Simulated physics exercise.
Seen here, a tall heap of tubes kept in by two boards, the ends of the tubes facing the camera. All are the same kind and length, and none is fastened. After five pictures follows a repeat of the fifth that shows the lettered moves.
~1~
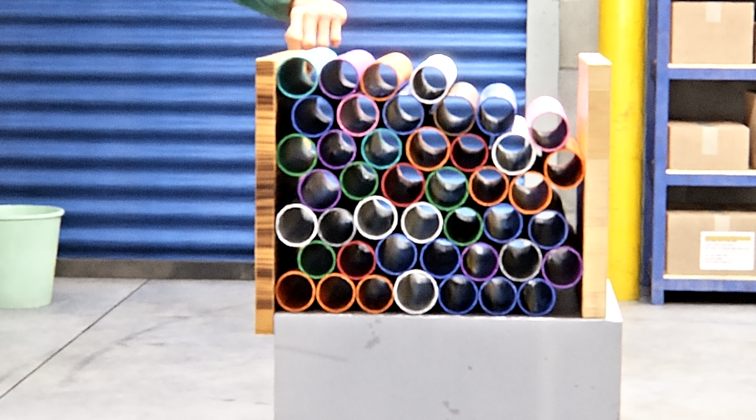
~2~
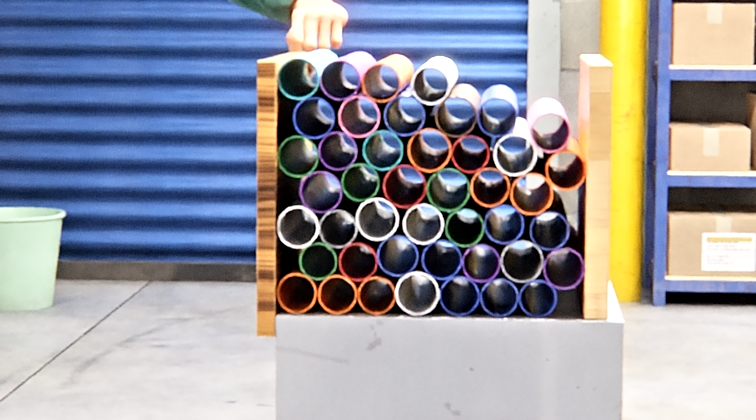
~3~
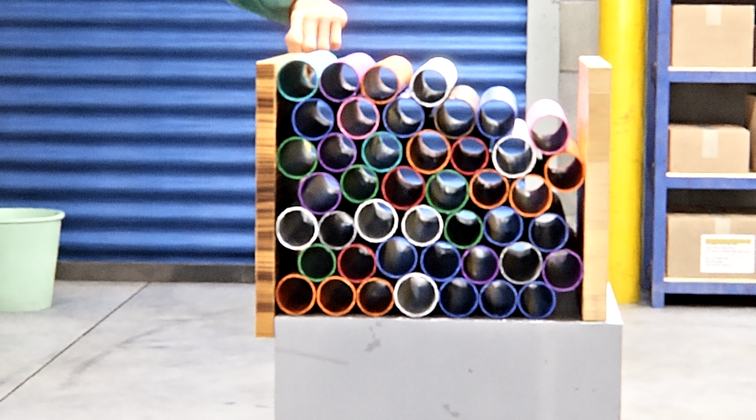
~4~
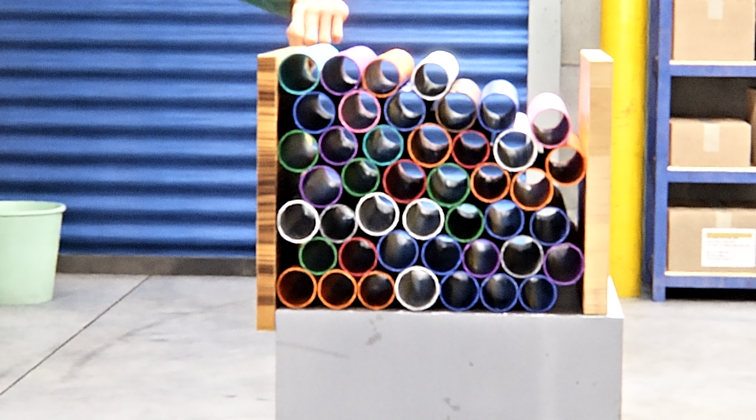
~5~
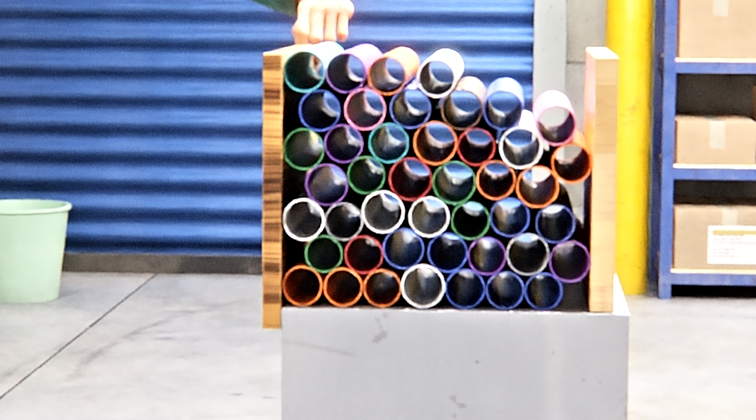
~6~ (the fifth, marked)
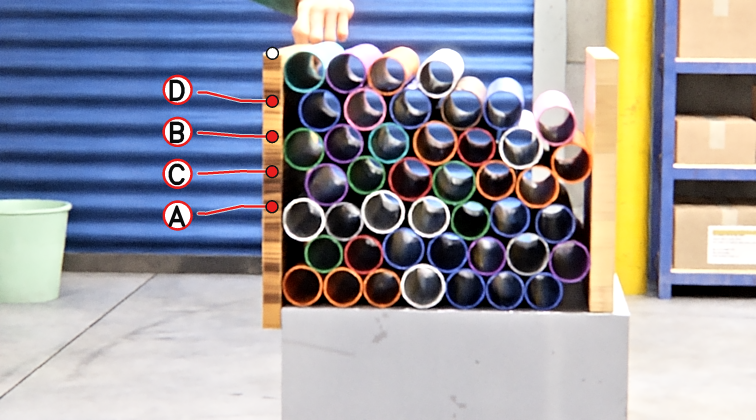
In a warehouse-like space with a blue ribbed shutter and concrete floor, seen straight on, a heap of tubes faces the camera. Their rims are blue, red, orange, green, white and purple, and they sit between two upright boards on a grey block, with a pale green bin left and boxes on blue shelves right. A hand stays above the upper left tubes, which keep their arrangement while the view shifts slightly.
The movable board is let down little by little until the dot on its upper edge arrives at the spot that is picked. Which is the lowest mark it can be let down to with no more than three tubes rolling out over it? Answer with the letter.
C is the limit.
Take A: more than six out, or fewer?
It loses fewer than six.
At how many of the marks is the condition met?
The number is three.
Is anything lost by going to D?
No.
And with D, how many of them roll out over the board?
The count is none.
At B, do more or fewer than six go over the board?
At B, fewer than six.
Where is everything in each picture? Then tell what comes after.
A blue tube (441, 258); a white tube (376, 217); a red tube (403, 184), in the first picture.
A red tube (405, 186); a green tube (448, 190), in the second picture.
A turquoise tube (382, 151); a white tube (514, 156), in the third picture.
A blue tube (498, 112); side board (287, 177), in the fourth picture.
An orange tube (303, 286); a blue tube (505, 290); a blue tube (448, 253), in the fifth picture.
On the marked copy, A at (272, 206); B at (272, 136); C at (272, 171); D at (272, 101); the white dot at (272, 53).
With C. Early on, top of the board (283, 109).
Further on, top of the board (283, 171).
At the end, top of the board (283, 171), one out over the board.
As for the rest, A four out over the board; B one out over the board; D none out over the board.
